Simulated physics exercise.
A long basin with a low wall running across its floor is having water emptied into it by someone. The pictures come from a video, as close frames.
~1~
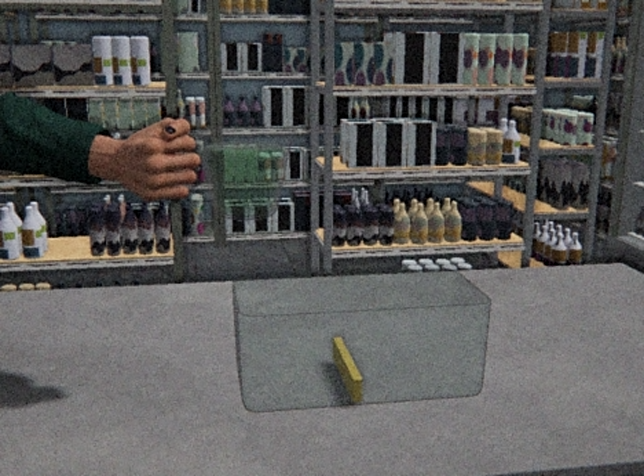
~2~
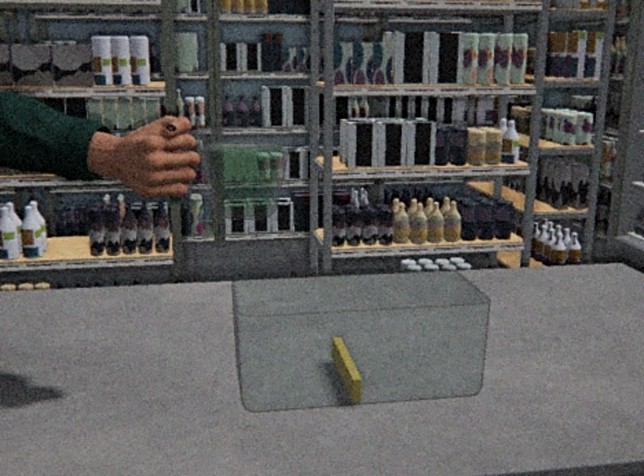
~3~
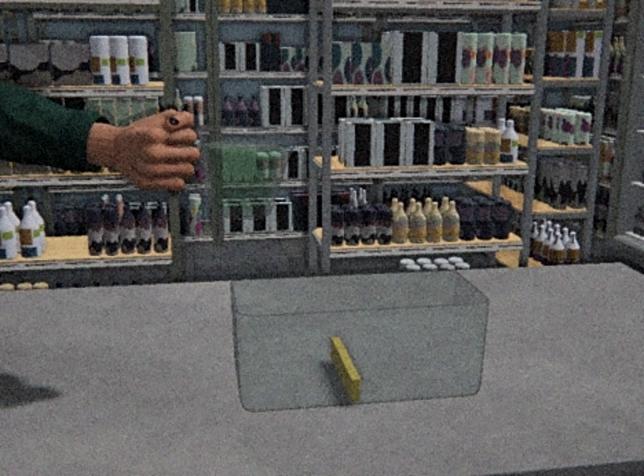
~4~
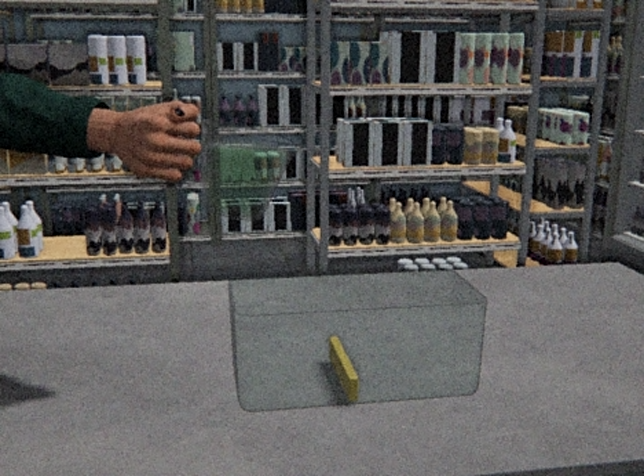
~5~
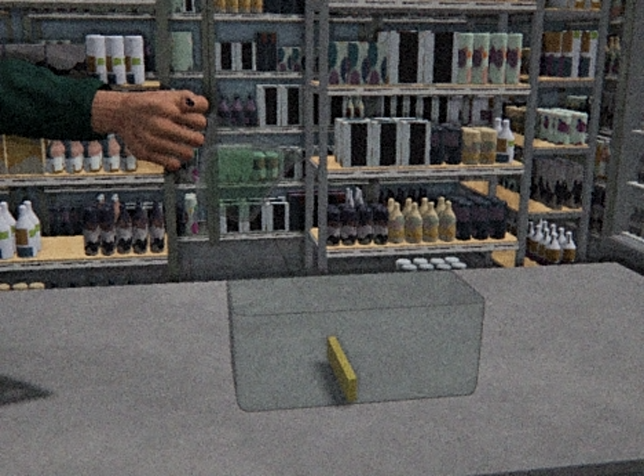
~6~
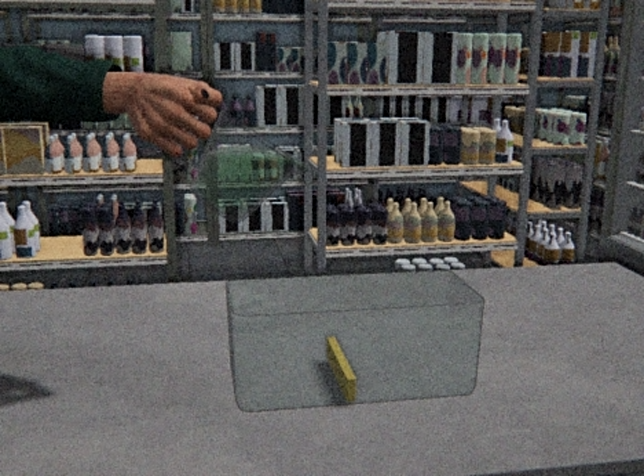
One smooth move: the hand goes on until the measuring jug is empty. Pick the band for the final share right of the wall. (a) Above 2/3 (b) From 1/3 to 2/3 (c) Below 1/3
Option b: From 1/3 to 2/3.
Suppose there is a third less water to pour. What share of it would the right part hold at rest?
20 in a hundred.
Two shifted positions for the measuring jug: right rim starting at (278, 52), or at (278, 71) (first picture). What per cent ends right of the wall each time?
Estimate: 35 per cent, then 30 per cent.
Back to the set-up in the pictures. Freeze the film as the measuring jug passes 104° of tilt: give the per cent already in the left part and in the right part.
Left: 10 %; right: 25 %.
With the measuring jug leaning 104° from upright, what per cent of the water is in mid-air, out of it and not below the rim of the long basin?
That comes to near 35 percent.
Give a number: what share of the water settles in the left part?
Close to 55 in a hundred.
A moment on, the tilt is 104° and 31 per cent is still to pour, 9 is left of the wall and 25 right of it.
Next, the tilt is 120° and 1 per cent is still to pour, 56 is left of the wall and 39 right of it.
Then the tilt is 120° and 0 per cent is still to pour, 54 is left of the wall and 44 right of it.
Later the tilt is 120° and 0 per cent is still to pour, 53 is left of the wall and 45 right of it.
At rest 53 per cent lies left of the wall, 44 right of it and 2 outside.
